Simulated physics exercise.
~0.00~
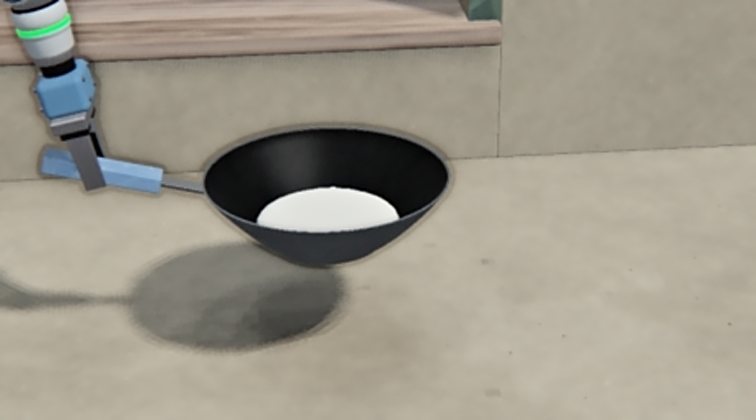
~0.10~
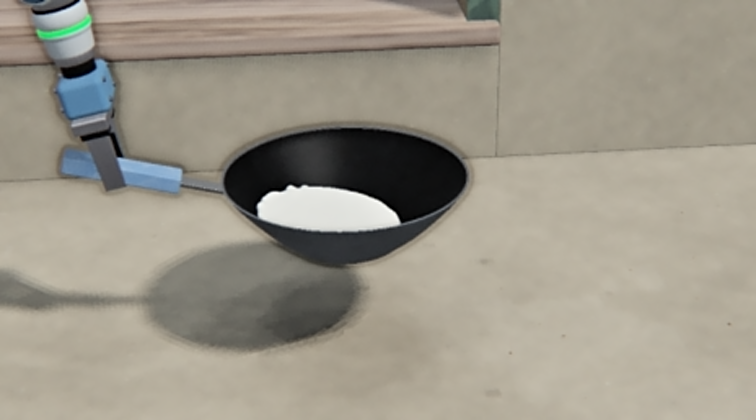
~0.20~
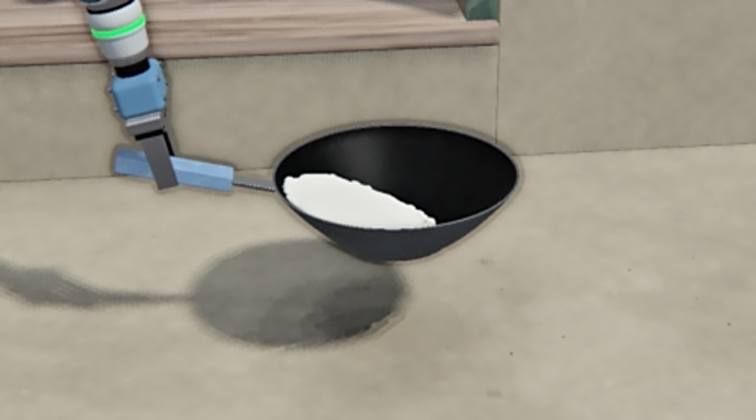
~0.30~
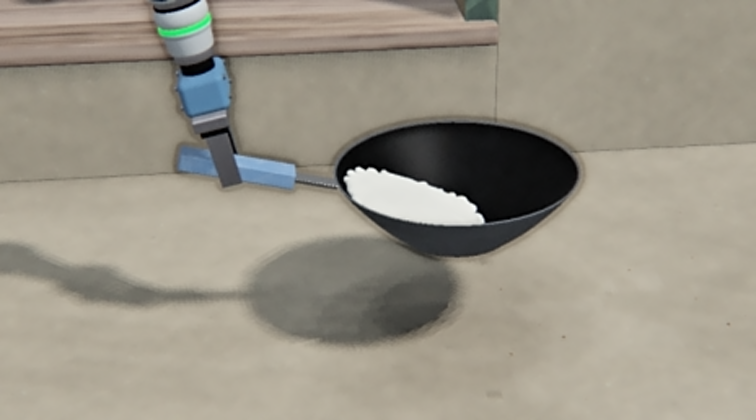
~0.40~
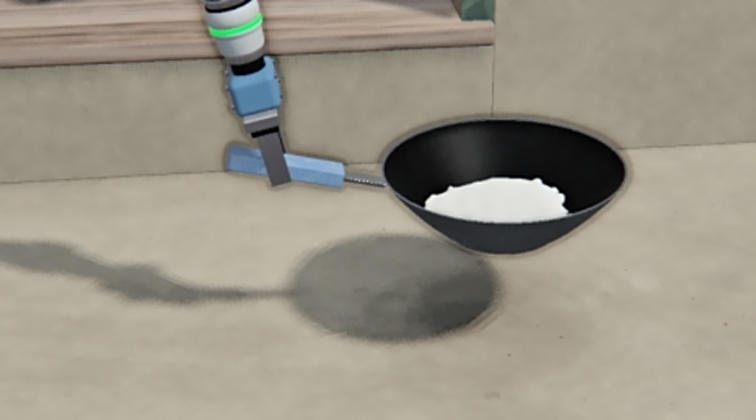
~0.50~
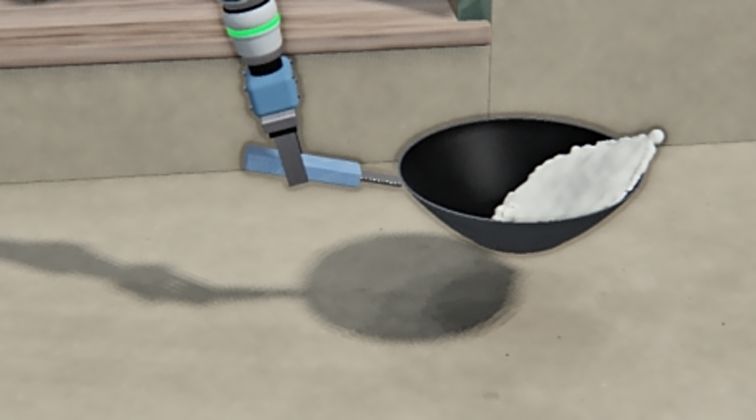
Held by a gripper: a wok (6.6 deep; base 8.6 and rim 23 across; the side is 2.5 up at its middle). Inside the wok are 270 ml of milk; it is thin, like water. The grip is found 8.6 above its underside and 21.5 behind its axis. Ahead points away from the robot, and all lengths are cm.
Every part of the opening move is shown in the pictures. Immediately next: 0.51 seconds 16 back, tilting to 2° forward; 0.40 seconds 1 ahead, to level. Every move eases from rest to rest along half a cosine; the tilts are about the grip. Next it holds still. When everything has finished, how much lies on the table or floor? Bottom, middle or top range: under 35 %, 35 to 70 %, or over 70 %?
Range: Middle.
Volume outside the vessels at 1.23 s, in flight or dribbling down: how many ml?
Roughly 5 ml.
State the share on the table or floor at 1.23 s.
Around 45 %.
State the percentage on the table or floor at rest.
I'd say somewhere near 50 in a hundred.
After 0.86 s, tilted 1° forward, liquid up to 14 above the table; 170 ml in the wok, 105 ml on the table or floor.
After 1.23 s, level, liquid up to 15 above the table; 145 ml in the wok, 130 ml on the table or floor, 5 ml in the air or running down outside.
After 1.61 s, level, liquid up to 14 above the table; 135 ml on the table or floor, 135 ml in the wok.
After 2.41 s, level, liquid up to 15 above the table; 135 ml on the table or floor, 135 ml in the wok.
In the end, 135 ml on the table or floor, 135 ml in the wok. That is 50 % on the table or floor.
